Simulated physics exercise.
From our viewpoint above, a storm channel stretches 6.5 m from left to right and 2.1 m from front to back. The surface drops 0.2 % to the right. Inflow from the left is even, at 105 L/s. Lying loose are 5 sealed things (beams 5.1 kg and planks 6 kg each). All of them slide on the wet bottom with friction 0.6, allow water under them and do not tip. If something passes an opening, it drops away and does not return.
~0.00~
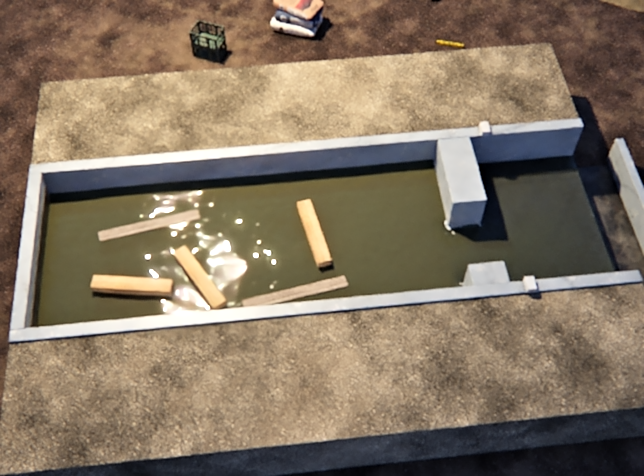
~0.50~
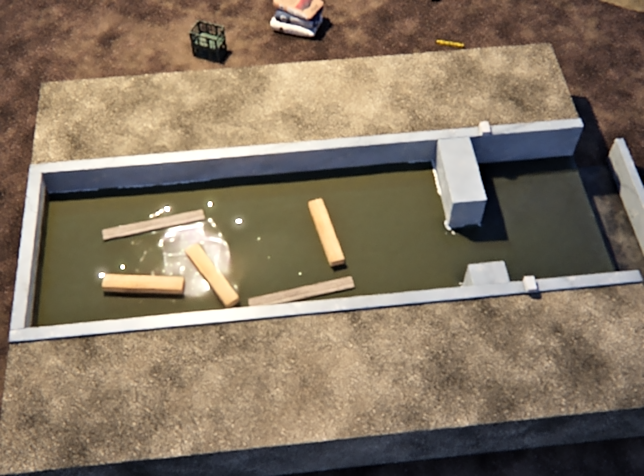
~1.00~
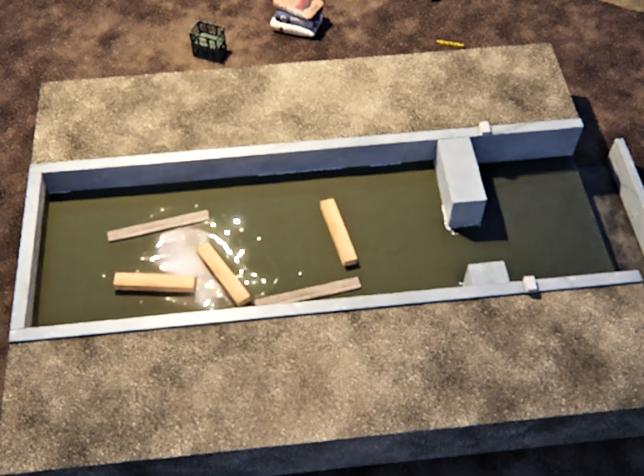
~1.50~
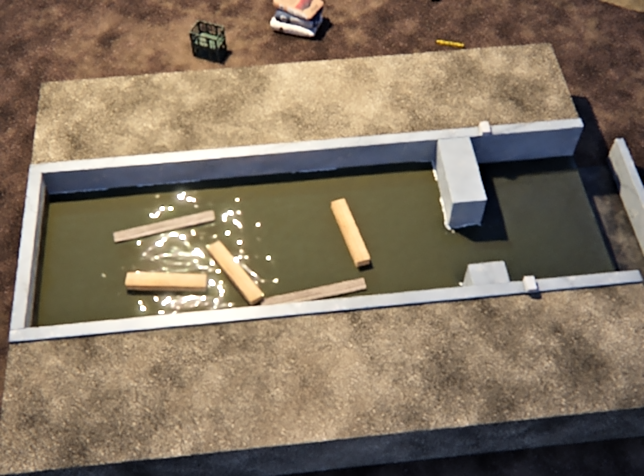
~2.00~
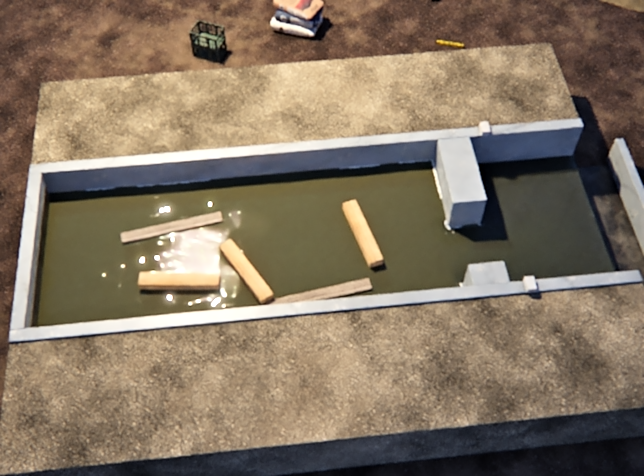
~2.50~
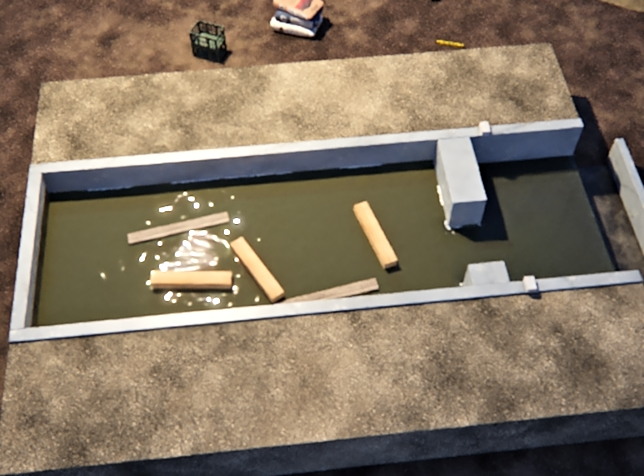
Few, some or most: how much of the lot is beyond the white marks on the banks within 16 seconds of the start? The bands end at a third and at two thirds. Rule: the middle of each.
It is no less than two thirds of the lot.
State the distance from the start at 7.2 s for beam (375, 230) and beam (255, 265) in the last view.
Gone out, 200 cm.
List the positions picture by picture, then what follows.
The first picture shows a beam at (314, 230) floats; a beam at (131, 283) floats; 17 cm deep round most things; 0 of 5 have shifted.
The second picture shows a beam at (326, 230) floats, 14 cm from its start; a beam at (143, 282) floats, 13 cm from its start; about 1910 L in view; 5 of 5 have shifted.
The third picture shows a beam at (338, 229) floats, 29 cm from its start; a beam at (154, 280), afloat, 26 cm from its start; 17 cm deep round most things; 5 of 5 have shifted.
The fourth picture shows a beam at (350, 230) floats, 43 cm from its start; a beam at (166, 280), afloat, 39 cm from its start; about 1910 L in view; 5 of 5 have shifted.
The fifth picture shows a beam at (363, 231) floats, 57 cm from its start; a beam at (179, 279), afloat, 53 cm from its start; 18 cm deep round most things; 5 of 5 have shifted.
The sixth picture shows a beam at (375, 232), afloat, 72 cm from its start; a beam at (191, 278) floats, 67 cm from its start; about 1920 L in view; 5 of 5 have shifted.
After 3.5 s 0 of 5 are over the mark; 5 afloat.
After 7.2 s 1 of 5 are over the mark; 4 afloat.
After 12.0 s 3 of 5 are over the mark; 2 afloat.
After 16.0 s 4 of 5 are over the mark; 1 afloat.
